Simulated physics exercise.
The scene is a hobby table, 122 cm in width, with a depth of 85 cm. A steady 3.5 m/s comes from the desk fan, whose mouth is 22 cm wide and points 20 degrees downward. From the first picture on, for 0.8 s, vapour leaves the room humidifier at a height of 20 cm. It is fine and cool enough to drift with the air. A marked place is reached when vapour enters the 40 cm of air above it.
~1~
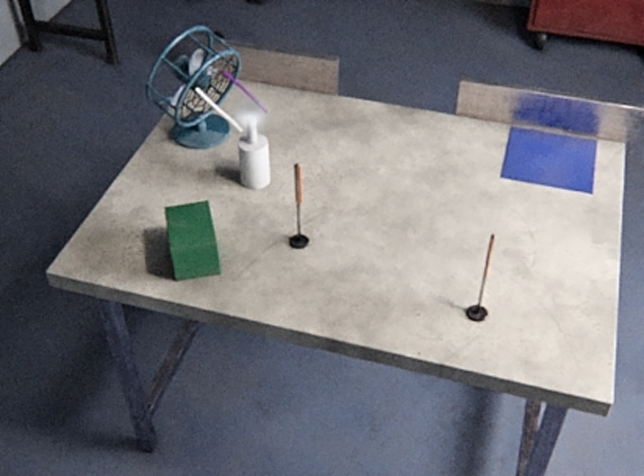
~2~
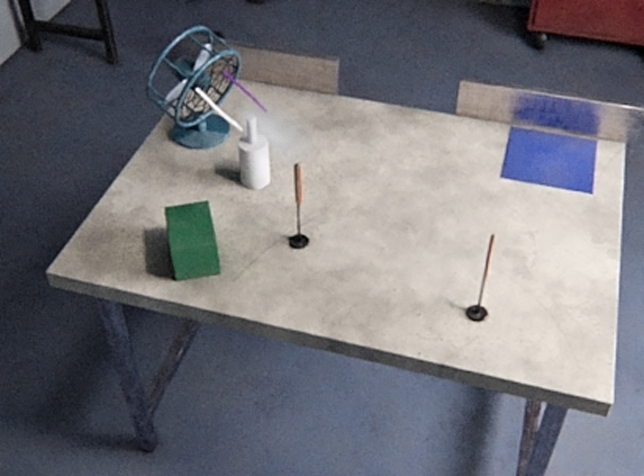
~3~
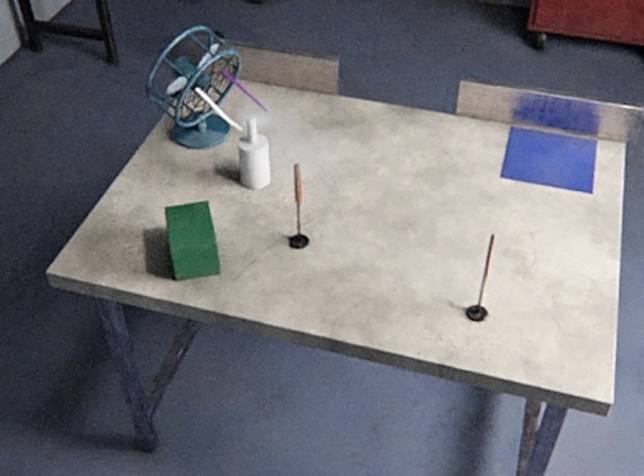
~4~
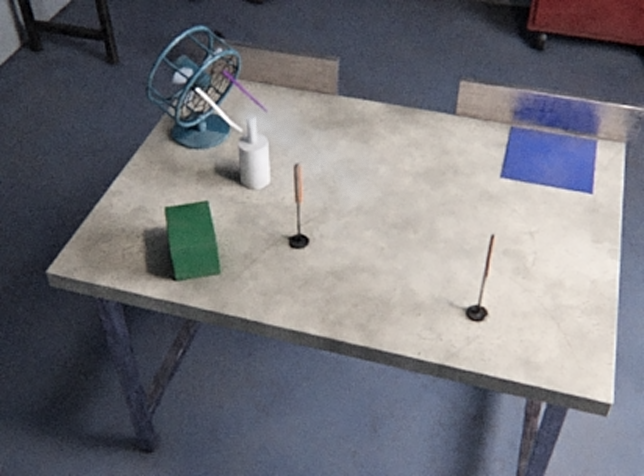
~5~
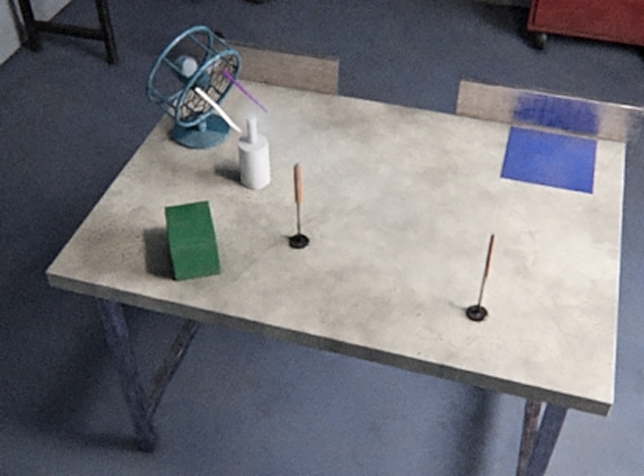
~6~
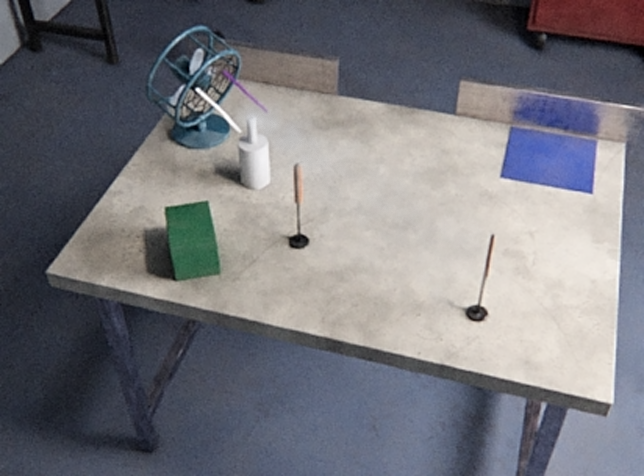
Faint vapour leaving a white humidifier beside a spinning desk fan, then drifting rightward and thinning across a pale table.
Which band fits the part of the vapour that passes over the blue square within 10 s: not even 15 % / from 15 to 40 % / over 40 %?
Over the blue square: Not even 15 %.
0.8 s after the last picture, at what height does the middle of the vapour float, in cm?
About 10 cm.
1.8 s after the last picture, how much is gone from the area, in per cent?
Some 100 per cent.
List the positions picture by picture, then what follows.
The vapour is thickest near (250, 114), the room humidifier stands at (252, 128) and the desk fan is at (194, 77), in the first picture.
The vapour is thickest near (272, 130) and reaches out to (299, 145) and the blue square is centred on (550, 159), in the second picture.
The vapour is thickest near (287, 142) and reaches out to (330, 168), a ribbon ends at (299, 203) and a ribbon ends at (486, 275), in the third picture.
The vapour is thickest near (296, 147) and reaches out to (371, 198) and the top of a block is at (190, 224), in the fourth picture.
The vapour is thickest near (307, 155) and reaches out to (407, 218), in the fifth picture.
The vapour is thickest near (321, 166) and reaches out to (457, 252), a ribbon ends at (298, 203) and a ribbon ends at (487, 275), in the sixth picture.
Then, 0.8 s after the last picture, 35 % is gone from the area; 0 % has passed over the blue square, and the middle of the rest is near (514, 285).
Then, 1.8 s after the last picture, 95 % is gone from the area; 0 % has passed over the blue square.
Then, 3.8 s after the last picture, 100 % is gone from the area; 0 % has passed over the blue square.
Then, 9.8 s after the last picture, 100 % is gone from the area; 0 % has passed over the blue square.
